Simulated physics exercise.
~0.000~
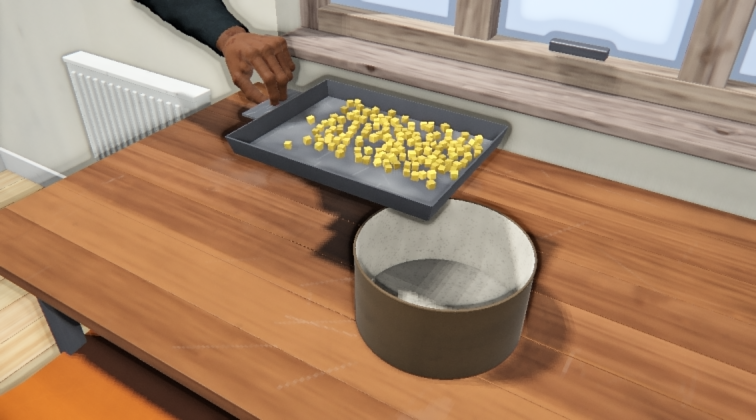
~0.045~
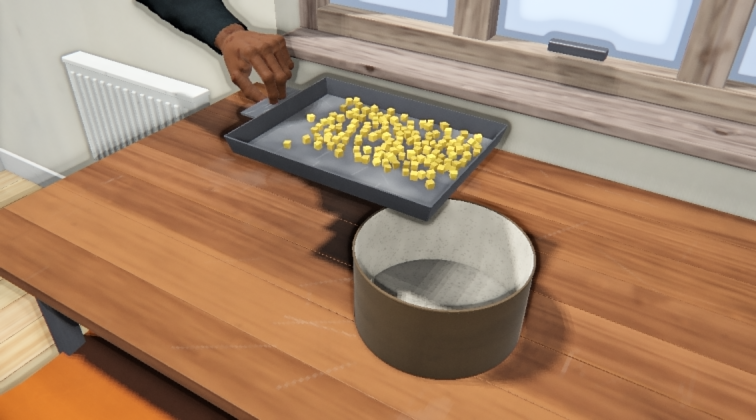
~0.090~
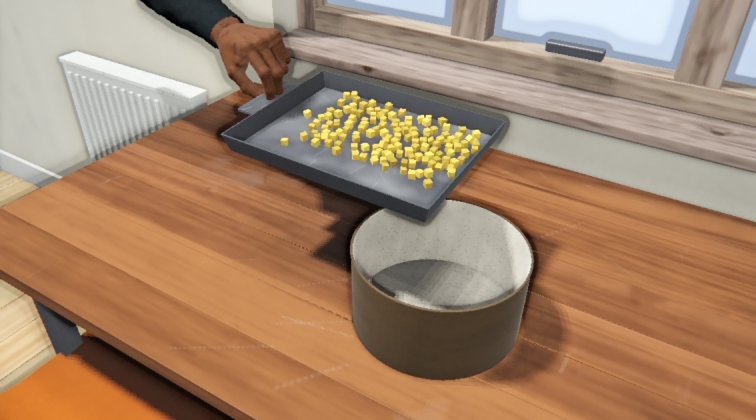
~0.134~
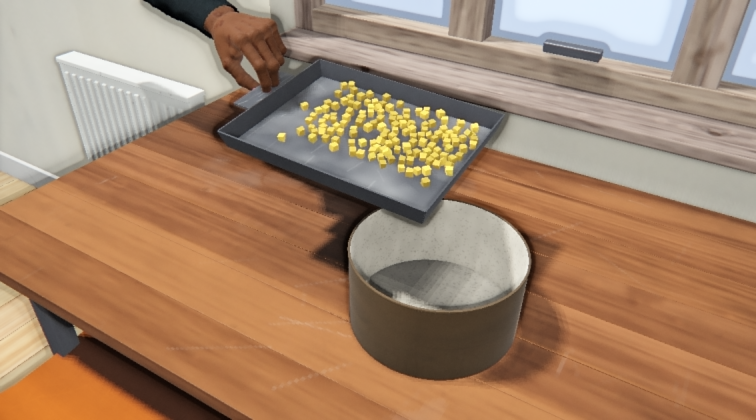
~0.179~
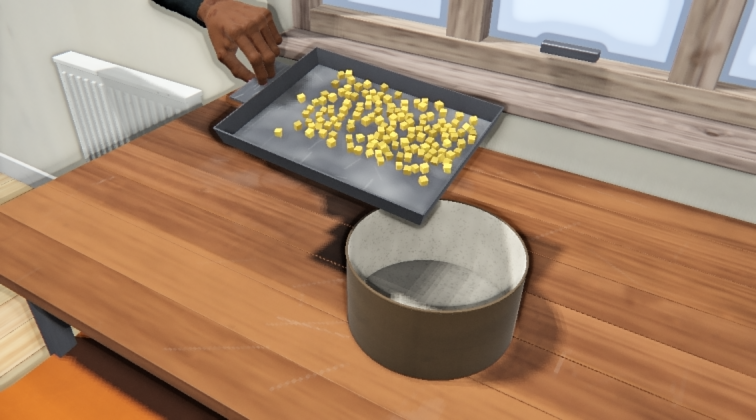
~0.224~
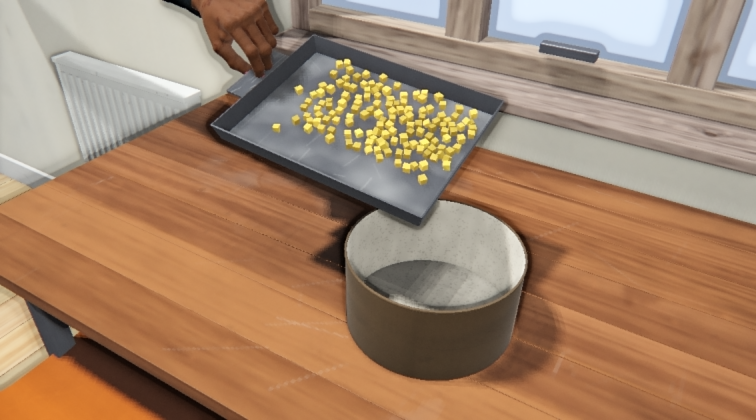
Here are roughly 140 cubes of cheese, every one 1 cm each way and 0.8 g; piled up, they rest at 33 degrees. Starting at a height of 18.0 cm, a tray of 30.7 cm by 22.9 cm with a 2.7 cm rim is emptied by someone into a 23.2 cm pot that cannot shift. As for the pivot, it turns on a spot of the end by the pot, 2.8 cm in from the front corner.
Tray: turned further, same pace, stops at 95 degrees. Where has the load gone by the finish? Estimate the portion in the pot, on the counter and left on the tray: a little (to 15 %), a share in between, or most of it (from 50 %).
Pot: Most of it; counter: A share in between; tray: A little.
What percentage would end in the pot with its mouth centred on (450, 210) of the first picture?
Roughly 0 per cent.
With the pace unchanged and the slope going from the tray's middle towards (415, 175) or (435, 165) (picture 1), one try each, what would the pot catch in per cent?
Estimate: Some 90 % and some 40 % respectively.
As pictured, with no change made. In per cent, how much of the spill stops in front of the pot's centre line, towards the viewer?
About 100 per cent.
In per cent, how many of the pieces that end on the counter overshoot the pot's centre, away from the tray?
About 30 %.
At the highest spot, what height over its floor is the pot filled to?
It gets to about 2.5 cm.
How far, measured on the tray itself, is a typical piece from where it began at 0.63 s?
I'd say close to 7 centimetres.
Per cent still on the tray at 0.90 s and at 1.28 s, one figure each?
Roughly 60 then 15.
Then, at 0.63 s, tilt 54 degrees; the tray holds 100 %, the pot 0 %.
Then, at 0.90 s, tilt 79 degrees; the tray holds 60 %, the pot 20 %.
Then, at 1.28 s, tilt 95 degrees; the tray holds 15 %, the pot 60 %.
In the end, at 2.3 s, pot 70 %, counter 30 %, tray 0 %.
